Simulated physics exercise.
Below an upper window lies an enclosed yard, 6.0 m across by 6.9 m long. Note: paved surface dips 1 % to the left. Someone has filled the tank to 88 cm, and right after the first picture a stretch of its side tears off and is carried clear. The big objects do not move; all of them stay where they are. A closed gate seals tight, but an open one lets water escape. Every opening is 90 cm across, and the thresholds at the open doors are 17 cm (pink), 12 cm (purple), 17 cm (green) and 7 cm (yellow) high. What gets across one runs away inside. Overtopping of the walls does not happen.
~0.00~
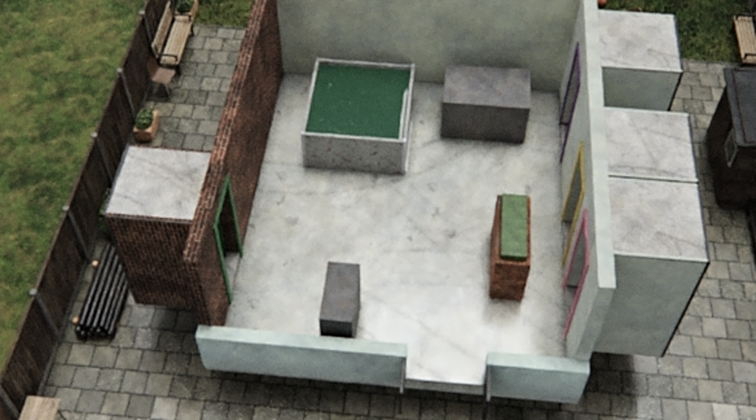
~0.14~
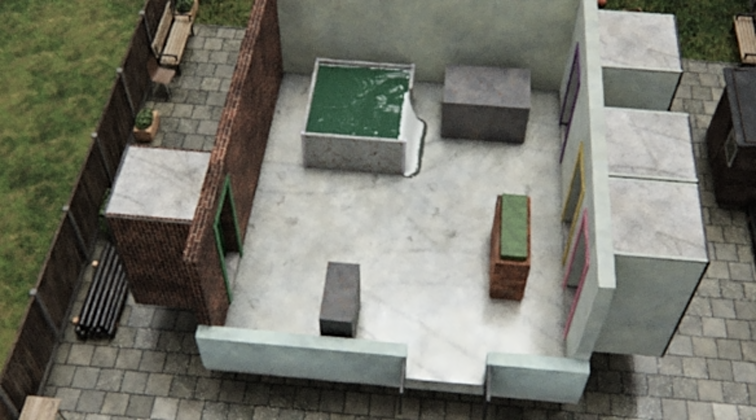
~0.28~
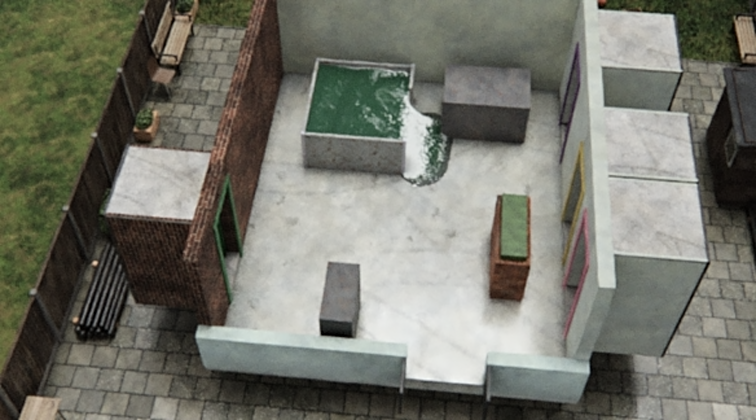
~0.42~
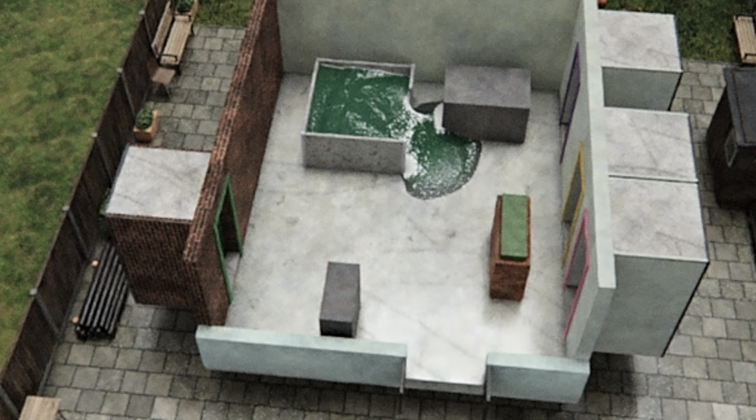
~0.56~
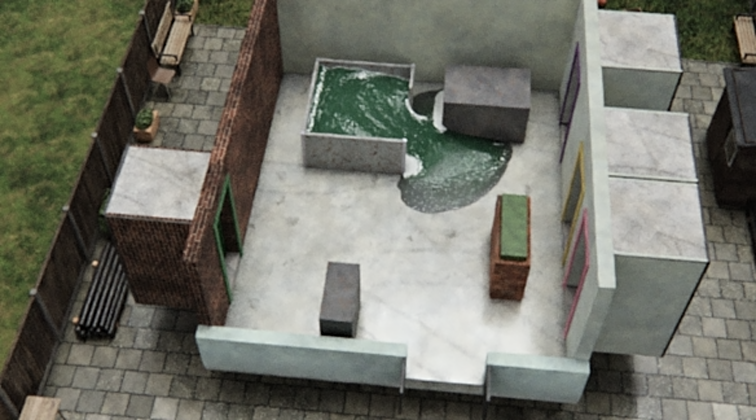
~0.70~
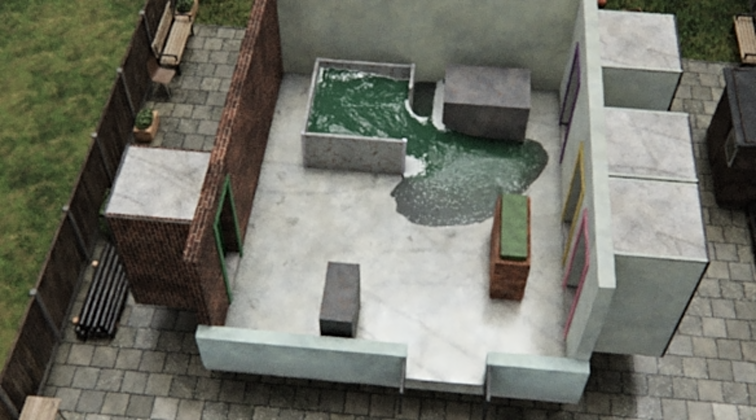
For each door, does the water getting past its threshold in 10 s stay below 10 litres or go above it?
Result: Pink door: Lags behind the figure; purple door: Outstrips the figure; green door: Lags behind the figure; yellow door: Outstrips the figure.
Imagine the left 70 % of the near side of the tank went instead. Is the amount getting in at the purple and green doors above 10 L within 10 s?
Purple stays inside, green goes beyond, judged against that limit.
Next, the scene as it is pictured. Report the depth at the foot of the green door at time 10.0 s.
Some 8.0 cm.
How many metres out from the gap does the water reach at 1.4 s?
Distance: Approx. 3.8 m.
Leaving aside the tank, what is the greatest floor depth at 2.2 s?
Max around 40 cm.
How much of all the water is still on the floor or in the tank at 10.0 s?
Roughly 78 per cent is still there.
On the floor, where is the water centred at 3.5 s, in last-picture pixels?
The water's centre is around (438, 169).
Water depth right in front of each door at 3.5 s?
In cm: Pink 7, purple 18, green 0, yellow 16.
After 1.4 s water covers 30 % of the floor and is deepest (52 cm) near (438, 133); pink door not reached, purple door 22 cm at the sill, 38 L in, green door not reached, yellow door 18 cm at the sill, 1 L in.
After 2.2 s water covers 45 % of the floor and is deepest (40 cm) near (535, 216); pink door 7 cm at the sill, 0 L in, purple door 26 cm at the sill, 114 L in, green door not reached, yellow door 27 cm at the sill, 87 L in.
After 3.5 s water covers 55 % of the floor and is deepest (30 cm) near (546, 377); pink door 7 cm at the sill, 0 L in, purple door 18 cm at the sill, 187 L in, green door not reached, yellow door 16 cm at the sill, 196 L in.
After 6.0 s water covers 80 % of the floor and is deepest (24 cm) near (284, 73); pink door 8 cm at the sill, 0 L in, purple door 13 cm at the sill, 216 L in, green door 2 cm at the sill, 0 L in, yellow door 10 cm at the sill, 239 L in.
After 10.0 s water covers 95 % of the floor and is deepest (16 cm) near (270, 175); pink door 7 cm at the sill, 0 L in, purple door 6 cm at the sill, 219 L in, green door 8 cm at the sill, 0 L in, yellow door 6 cm at the sill, 247 L in.
